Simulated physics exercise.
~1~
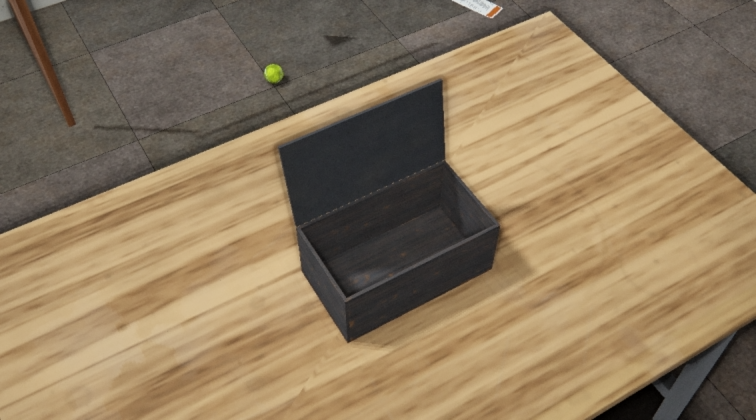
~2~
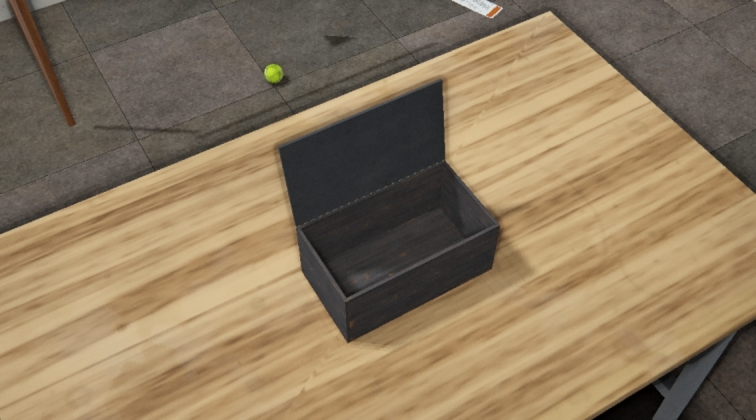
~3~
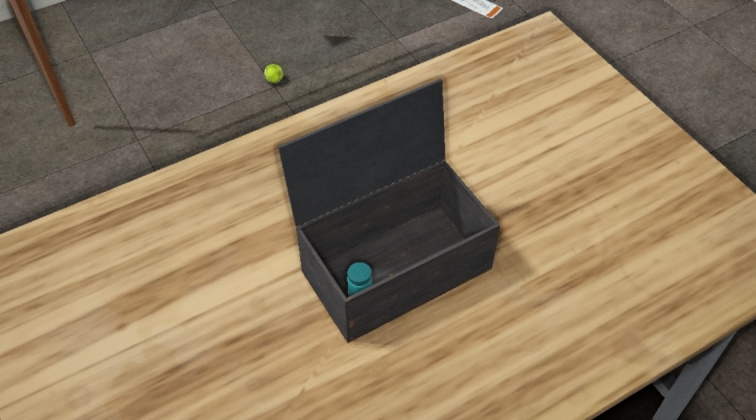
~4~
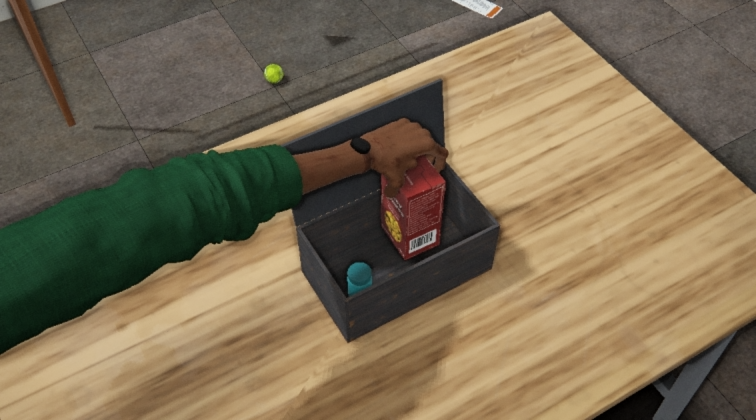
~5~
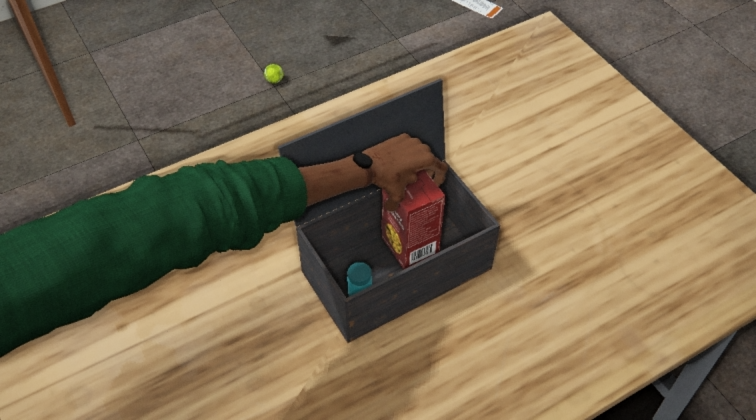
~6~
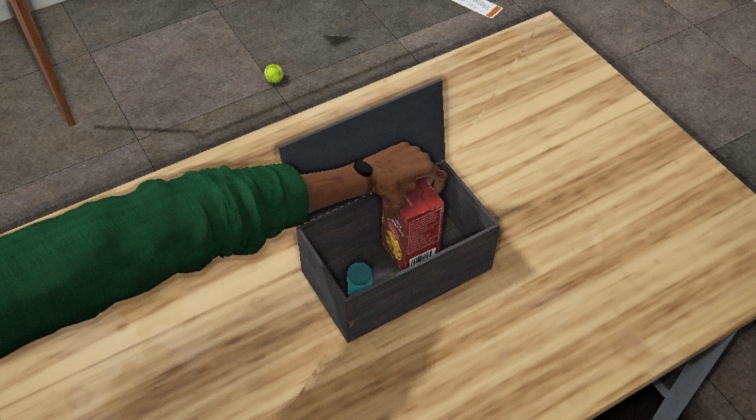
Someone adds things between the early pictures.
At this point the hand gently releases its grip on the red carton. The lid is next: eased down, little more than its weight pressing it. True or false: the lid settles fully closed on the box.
False.
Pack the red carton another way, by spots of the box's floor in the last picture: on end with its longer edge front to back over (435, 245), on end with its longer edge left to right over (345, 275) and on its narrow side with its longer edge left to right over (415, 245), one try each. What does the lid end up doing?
Case one lid open, case two lid open, case three lid shut.
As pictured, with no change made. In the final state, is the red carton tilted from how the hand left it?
Observation: It keeps the set orientation.
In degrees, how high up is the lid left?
Lid angle from rim - close to 60°.
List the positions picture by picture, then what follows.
In the first frame, the last thing is not in view yet.
In the second frame, the last thing is not in view yet.
In the third frame, the last thing is not in view yet.
In the fourth frame, on its way; red carton (411, 205).
In the fifth frame, on its way; red carton (412, 218).
In the sixth frame, in place under the hand; red carton (411, 225).
Then, 1.00 s later than the last frame, lid starting down.
Then, 1.30 s later than the last frame, lid 77° above the rim.
Then, 1.50 s later than the last frame, lid 66° above the rim.
Then, 3.90 s later than the last frame, lid 63° above the rim.
When it is over, lid 62° above the rim; both as before. End places, in pixels of the last picture, red carton near (411, 225).
